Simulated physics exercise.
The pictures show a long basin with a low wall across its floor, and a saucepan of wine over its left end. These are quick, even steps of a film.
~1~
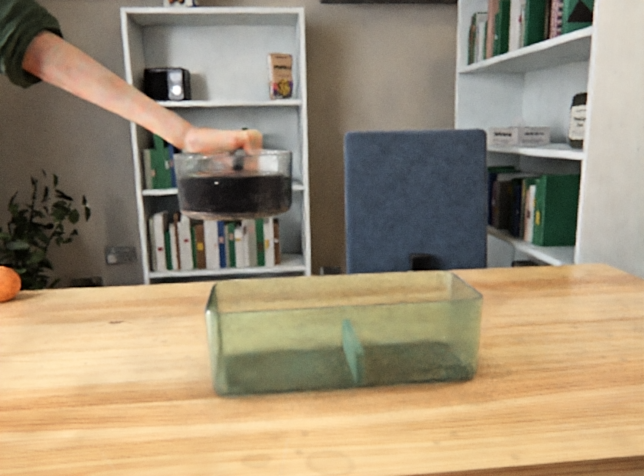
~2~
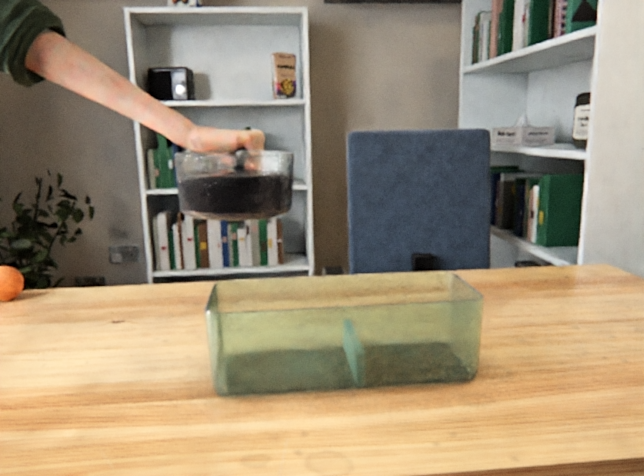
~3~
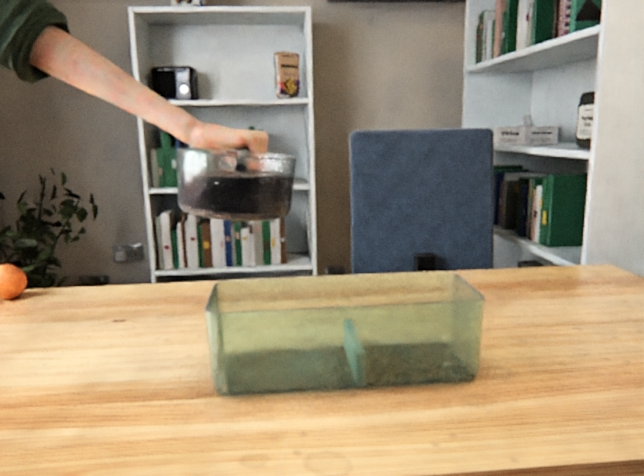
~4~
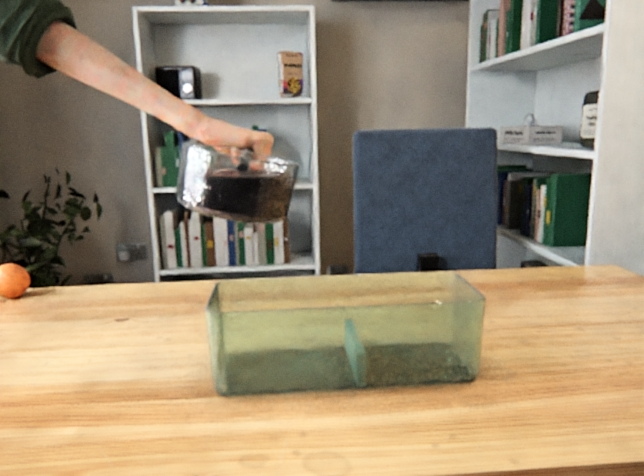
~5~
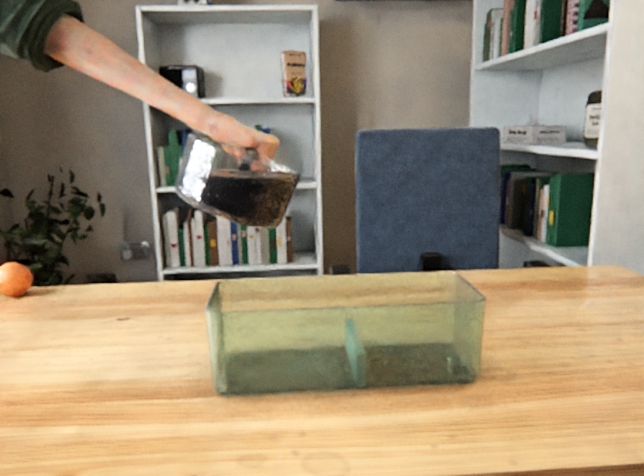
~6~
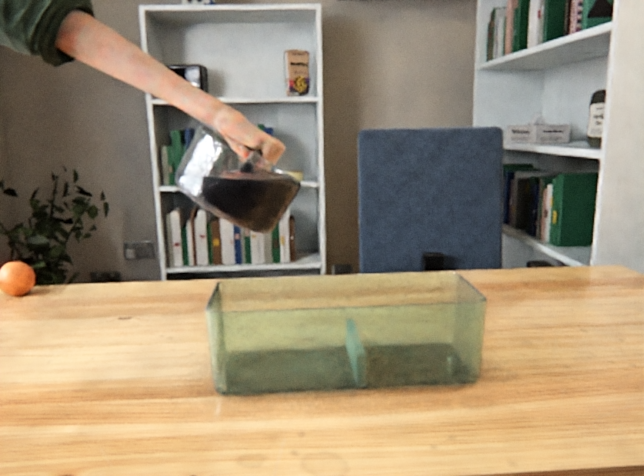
The footage shows a hand holding a glass container of dark liquid above the left part of a long greenish basin with a low divider on a wooden table, then steadily tilting the container down toward the right.
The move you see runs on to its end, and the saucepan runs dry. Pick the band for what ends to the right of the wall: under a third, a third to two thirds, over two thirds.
It comes to under a third.
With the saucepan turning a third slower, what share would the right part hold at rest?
Some 30 per cent.
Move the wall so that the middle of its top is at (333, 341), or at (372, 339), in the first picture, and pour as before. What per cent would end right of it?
Roughly 55 per cent, and 10 per cent.
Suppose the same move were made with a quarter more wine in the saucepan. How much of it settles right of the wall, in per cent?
Roughly 35 in a hundred.
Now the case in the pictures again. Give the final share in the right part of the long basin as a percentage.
About 15 per cent.
A moment on, the saucepan is tipped on its side and 36 per cent is still to pour, 17 is left of the wall and 2 right of it.
Next, the saucepan is tipped on its side and 11 per cent is still to pour, 64 is left of the wall and 16 right of it.
Then the saucepan is tipped on its side and 3 per cent is still to pour, 71 is left of the wall and 16 right of it.
Later the saucepan is tipped on its side and 1 per cent is still to pour, 77 is left of the wall and 17 right of it.
Finally, 78 per cent lies left of the wall, 17 right of it and 5 outside.
